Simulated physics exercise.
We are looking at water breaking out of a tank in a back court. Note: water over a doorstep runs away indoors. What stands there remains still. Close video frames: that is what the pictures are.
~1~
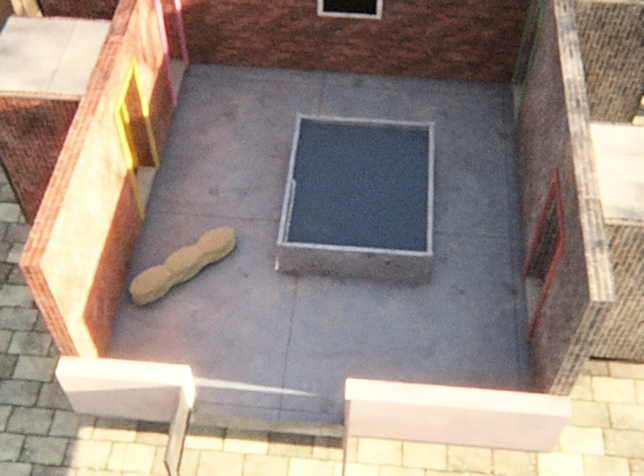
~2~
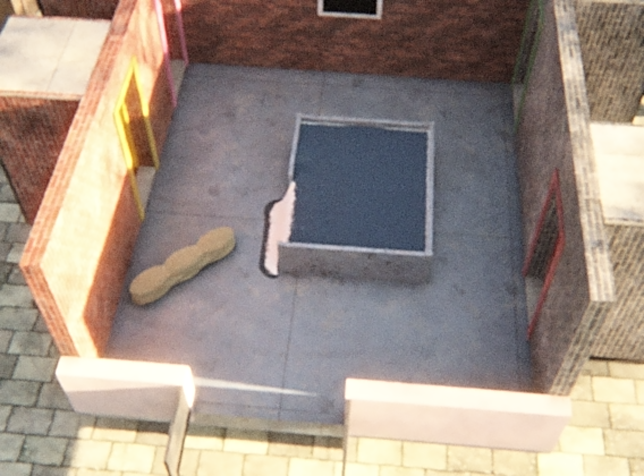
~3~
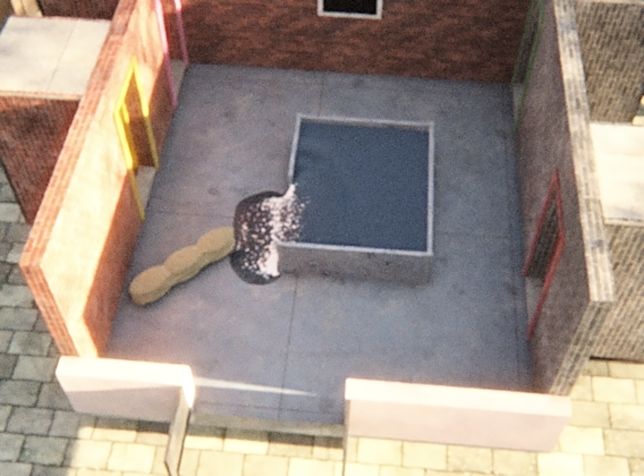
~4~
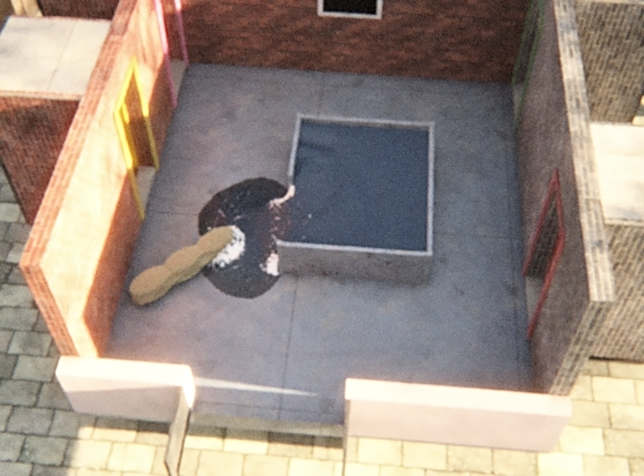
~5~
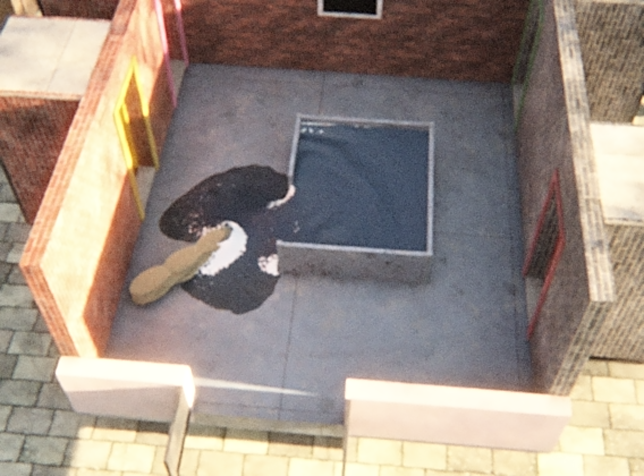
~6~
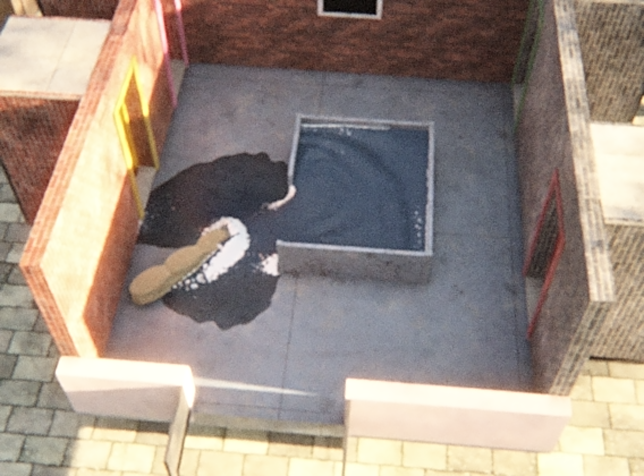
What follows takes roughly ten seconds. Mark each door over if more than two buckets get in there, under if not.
Green door - under; red door - under; pink door - under; yellow door - over.
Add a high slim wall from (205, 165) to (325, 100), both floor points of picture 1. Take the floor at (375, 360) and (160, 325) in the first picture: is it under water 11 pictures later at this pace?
Not wet, soaked.
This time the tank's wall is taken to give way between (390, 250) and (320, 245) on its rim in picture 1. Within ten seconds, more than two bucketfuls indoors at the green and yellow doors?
I'd say the green door stays shy of the line and the yellow door stays shy of the line.
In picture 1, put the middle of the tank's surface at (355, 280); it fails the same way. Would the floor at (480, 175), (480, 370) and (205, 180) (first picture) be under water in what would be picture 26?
As listed: Untouched, untouched, reached.
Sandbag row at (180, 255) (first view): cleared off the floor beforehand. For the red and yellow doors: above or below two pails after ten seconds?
What happens is red door rises above and yellow door rises above.
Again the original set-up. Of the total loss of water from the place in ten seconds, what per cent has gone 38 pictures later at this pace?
Near 70 in a hundred, I reckon.
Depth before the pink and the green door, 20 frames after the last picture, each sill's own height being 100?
I reckon it's around 70 and then 0 per cent.
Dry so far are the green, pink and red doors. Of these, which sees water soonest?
I'd say it's the pink one.
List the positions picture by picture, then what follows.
The open tank at (360, 184) is whole and still, in the first picture.
Water pours out at (288, 227) and has run to (271, 272), in the second picture.
The front is at (248, 277), out from the gap at (288, 229), in the third picture.
The front is at (206, 214), out from the gap at (288, 230), in the fourth picture.
Water pours out at (288, 230) and has run to (168, 217), in the fifth picture.
The front is at (150, 197), out from the gap at (288, 229), in the sixth picture.
A moment on, water covers 20 % of the floor; the green door not reached, the red door not reached, the pink door not reached, the yellow door over two buckets in.
Next, water covers 30 % of the floor; the green door not reached, the red door not reached, the pink door wet at the sill, nothing in, the yellow door far over two buckets in.
Then, water covers 40 % of the floor; the green door not reached, the red door not reached, the pink door wet at the sill, nothing in, the yellow door far over two buckets in.
Later, water covers 80 % of the floor; the green door wet at the sill, nothing in, the red door not reached, the pink door under two buckets in, the yellow door far over two buckets in.
In the end, water covers 90 % of the floor; the green door wet at the sill, nothing in, the red door under two buckets in, the pink door under two buckets in, the yellow door far over two buckets in.
